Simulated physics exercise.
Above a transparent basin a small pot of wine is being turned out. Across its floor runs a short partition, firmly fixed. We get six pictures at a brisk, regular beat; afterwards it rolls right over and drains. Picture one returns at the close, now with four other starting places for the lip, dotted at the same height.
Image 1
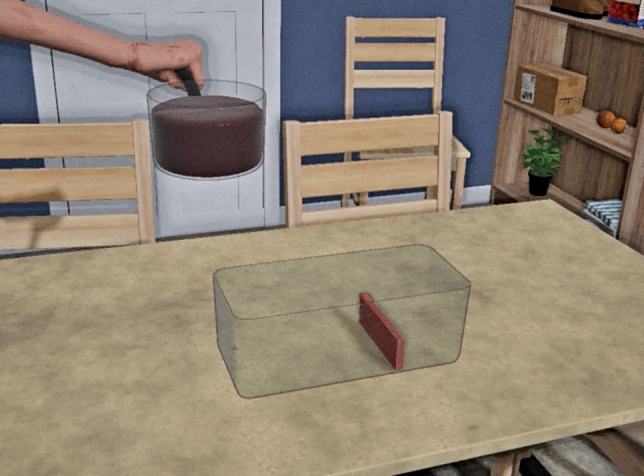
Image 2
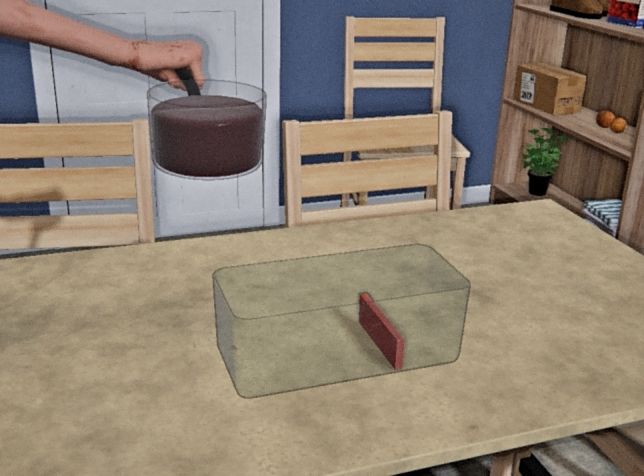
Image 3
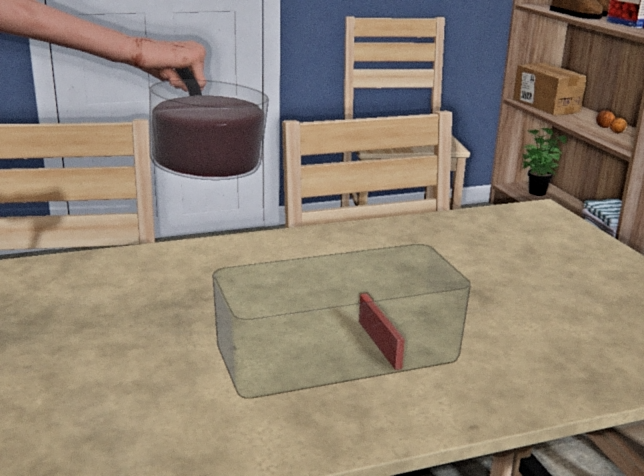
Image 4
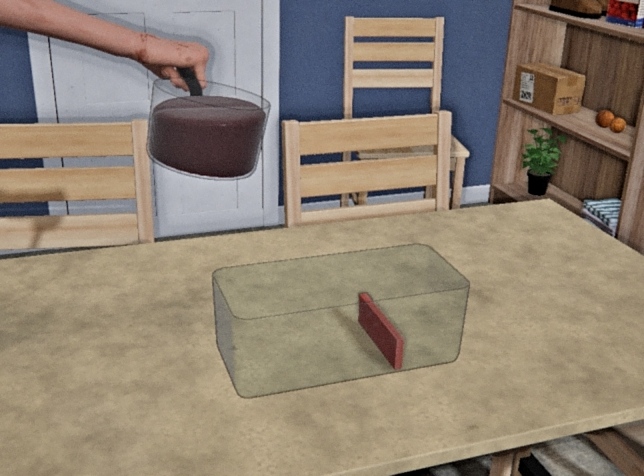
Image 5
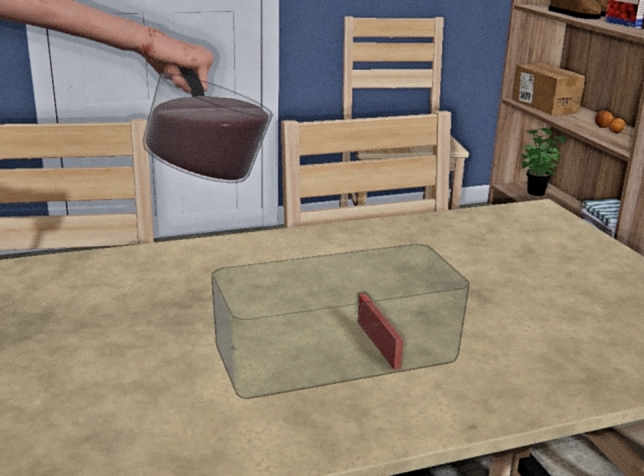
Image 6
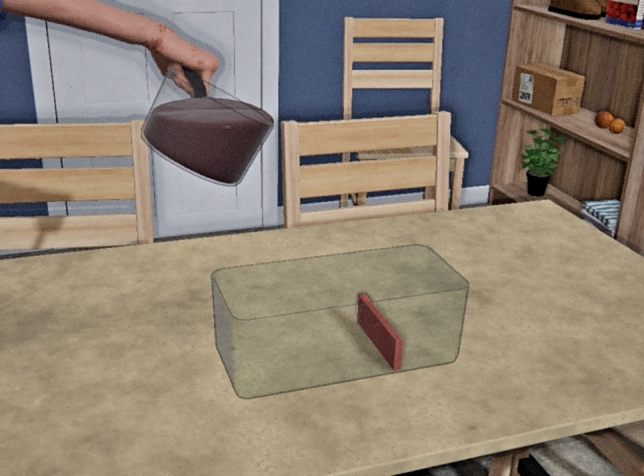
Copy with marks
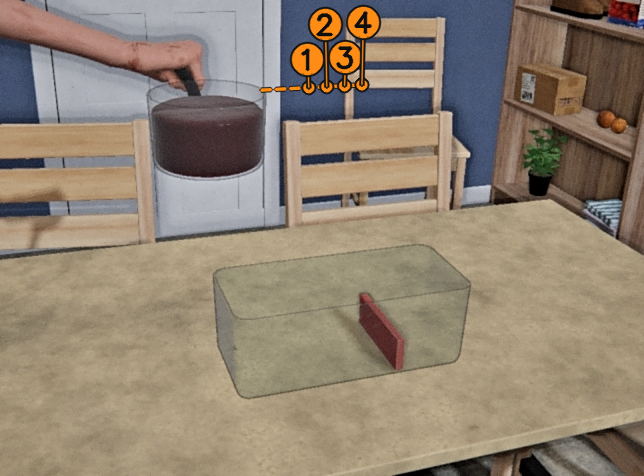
A hand held a small clear pot of dark wine above a see-through basin with a short red partition inside, keeping it level at first, then gradually tilting it rightward until the wine reached the lip.
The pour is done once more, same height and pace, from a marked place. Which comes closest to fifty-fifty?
I would pick place 2.
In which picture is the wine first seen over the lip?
In picture 6.
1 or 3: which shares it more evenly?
It is 3.
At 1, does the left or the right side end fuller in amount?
The left one.
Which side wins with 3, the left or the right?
More ends on the right.
On the marked copy, 1 at (308, 87); 2 at (326, 86); 3 at (344, 85); 4 at (361, 84).
For place 1, about 80 % ends left of the wall and 15 % right of it; 5 % is lost outside.
For place 2, about 53 % ends left of the wall and 44 % right of it.
For place 3, about 29 % ends left of the wall and 68 % right of it; 3 % is lost outside.
For place 4, about 27 % ends left of the wall and 71 % right of it.
